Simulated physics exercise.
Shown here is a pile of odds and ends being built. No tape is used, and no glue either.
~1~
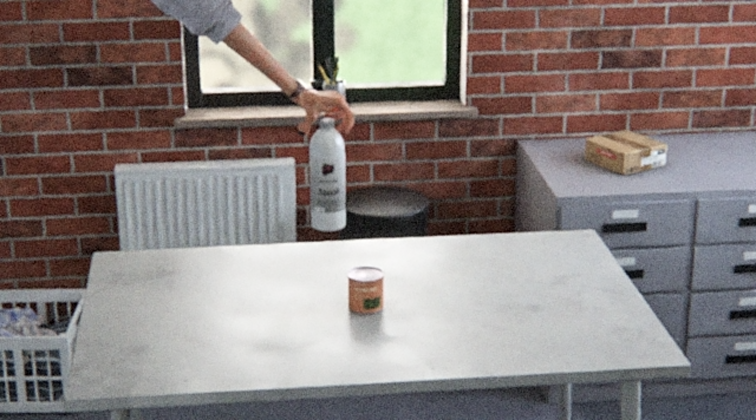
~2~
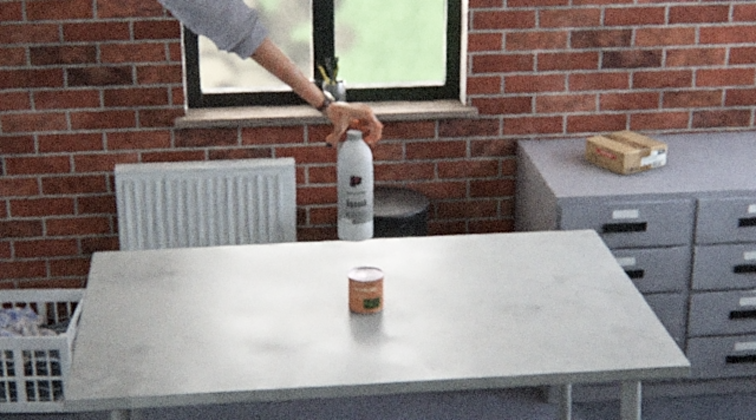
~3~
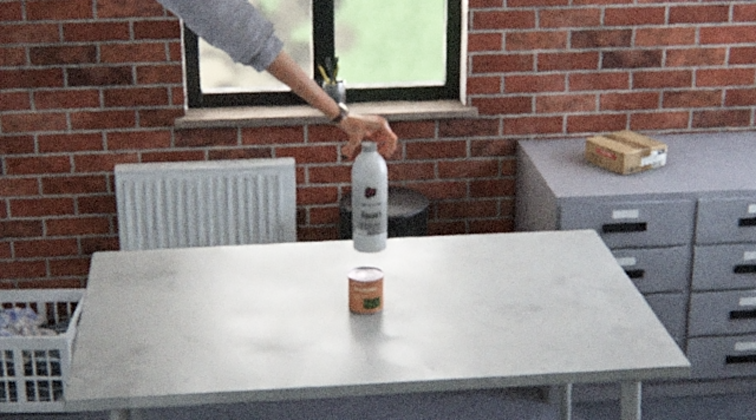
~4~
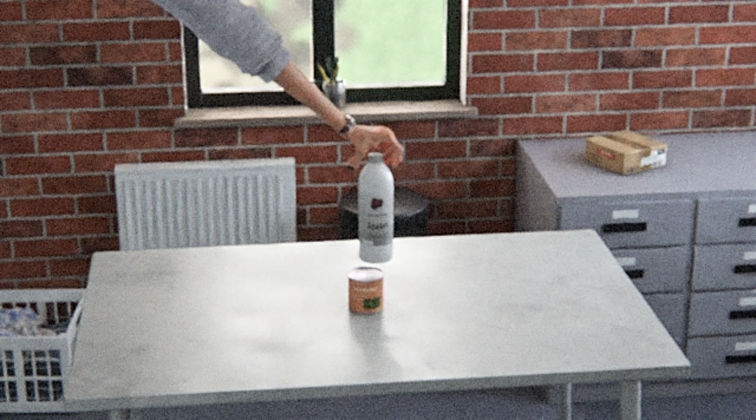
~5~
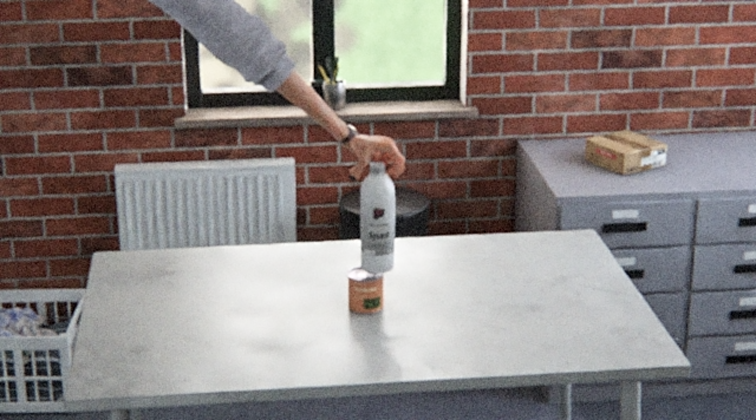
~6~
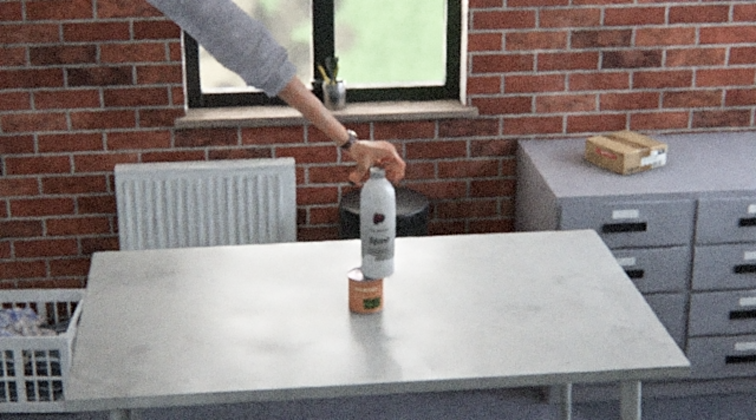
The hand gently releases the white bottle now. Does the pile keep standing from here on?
Yes, it keeps standing.
Then, 0.20 s on from there, no change.
Then, 0.40 s on from there, white bottle resting near (378, 222).
In the end, both unmoved. At the end, from the last picture's camera, white bottle near (378, 222). The pile keeps its balance.
